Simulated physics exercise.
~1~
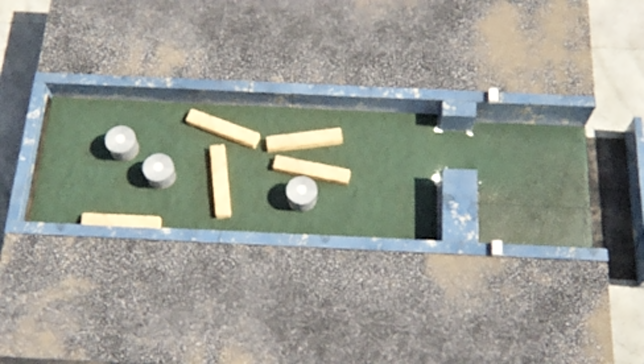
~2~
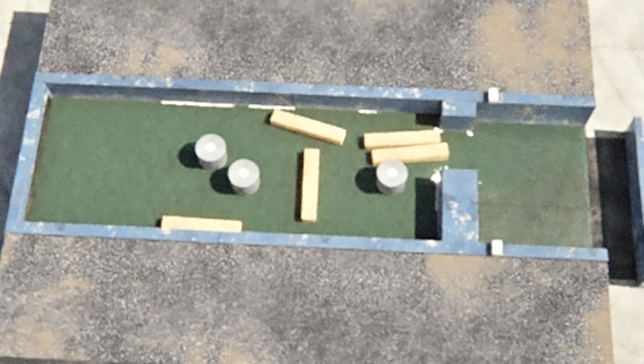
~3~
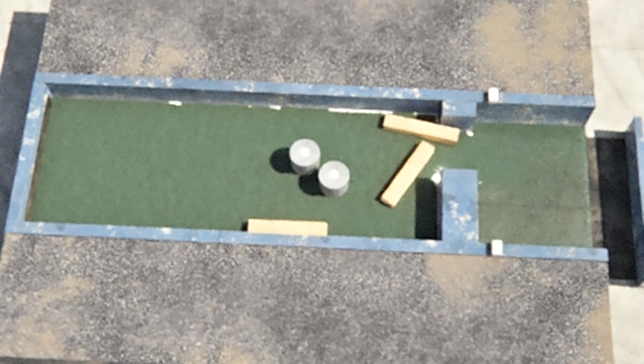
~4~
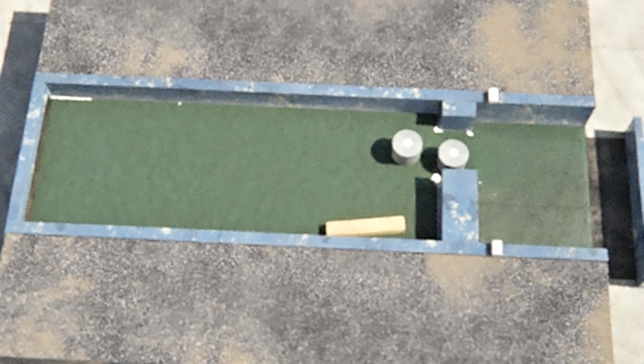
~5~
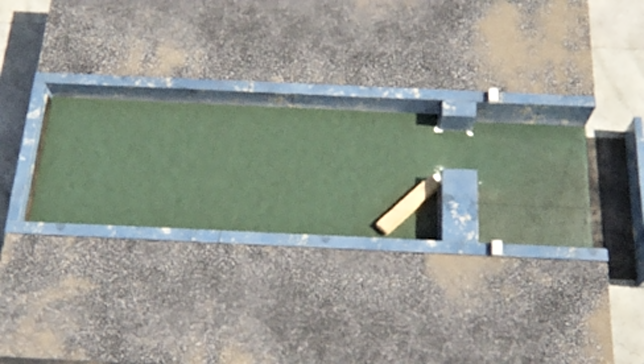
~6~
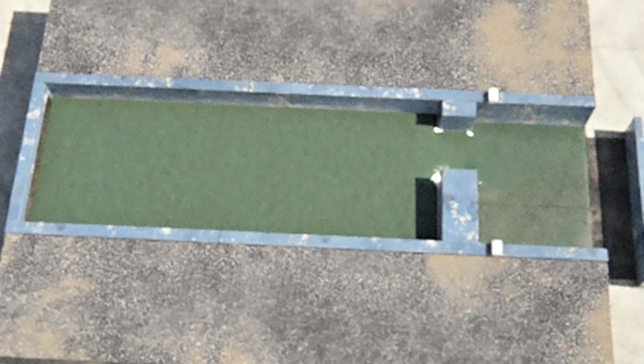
Pale beams and gray tubs drift right along a green channel until all leave through the gap.
